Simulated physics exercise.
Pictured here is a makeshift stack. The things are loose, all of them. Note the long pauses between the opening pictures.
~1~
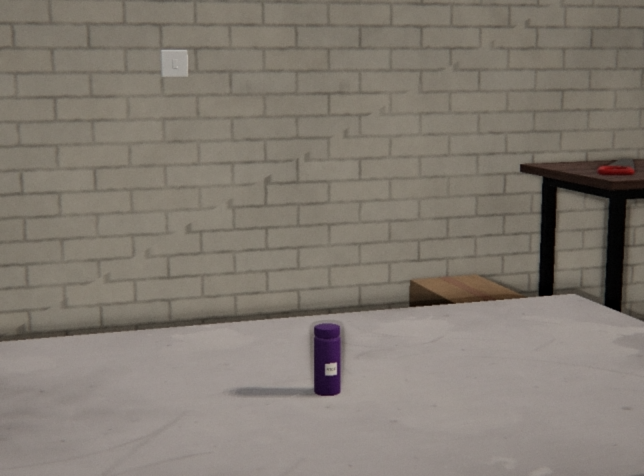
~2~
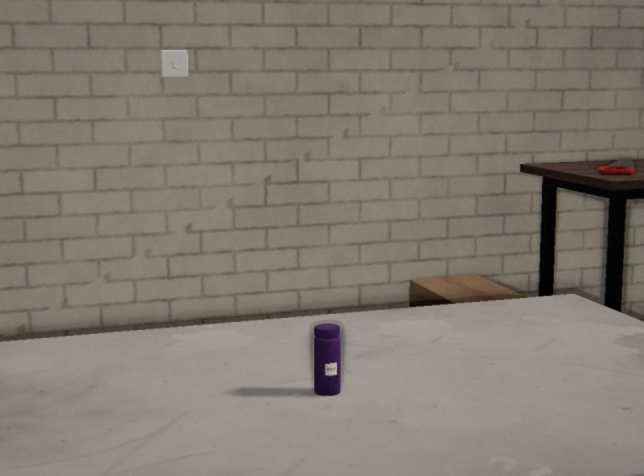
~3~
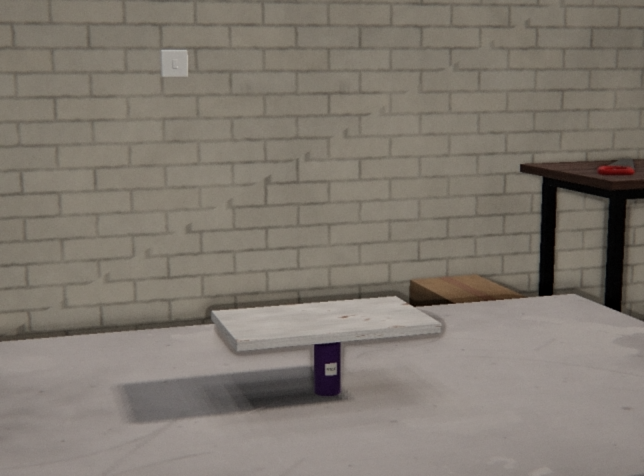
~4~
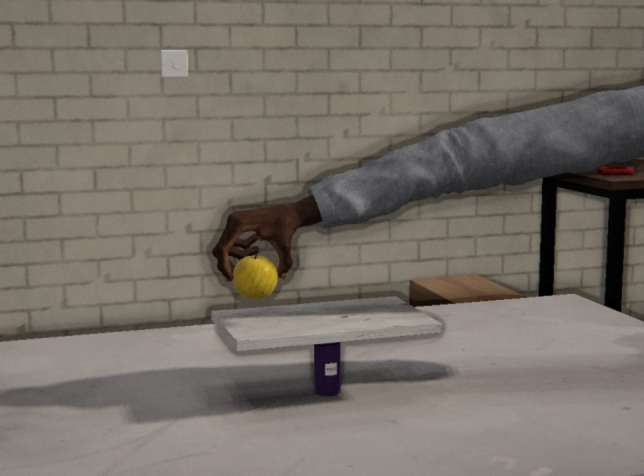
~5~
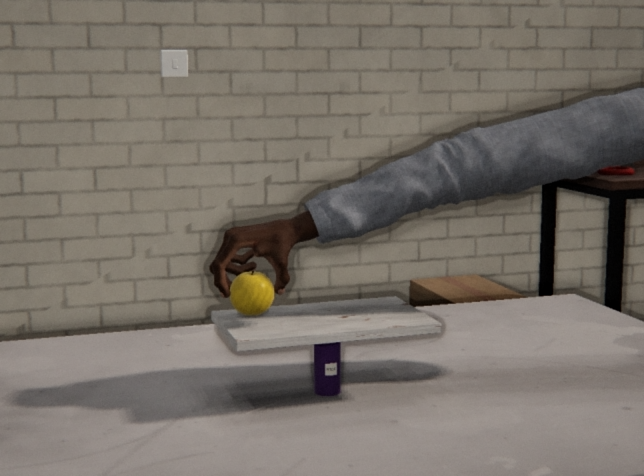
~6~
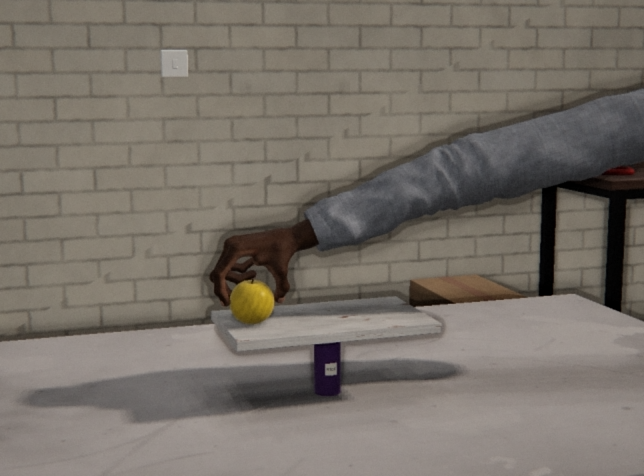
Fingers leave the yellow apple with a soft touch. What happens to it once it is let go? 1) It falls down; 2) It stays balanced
(1) It falls down.
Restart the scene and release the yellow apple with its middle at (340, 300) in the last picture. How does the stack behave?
Stands.
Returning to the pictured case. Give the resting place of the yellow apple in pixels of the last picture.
Near (213, 385).
Then, 0.40 s past the last view, yellow apple now fallen; white board rocked 43° from its first pose.
Then, 0.60 s past the last view, white board rocked 46° from its first pose.
Finally, fallen, yellow apple; down or leaning hard in the stack, white board; purple shaker still in place. Final places as the last picture's camera would see them, yellow apple near (213, 385). The stack gives way.
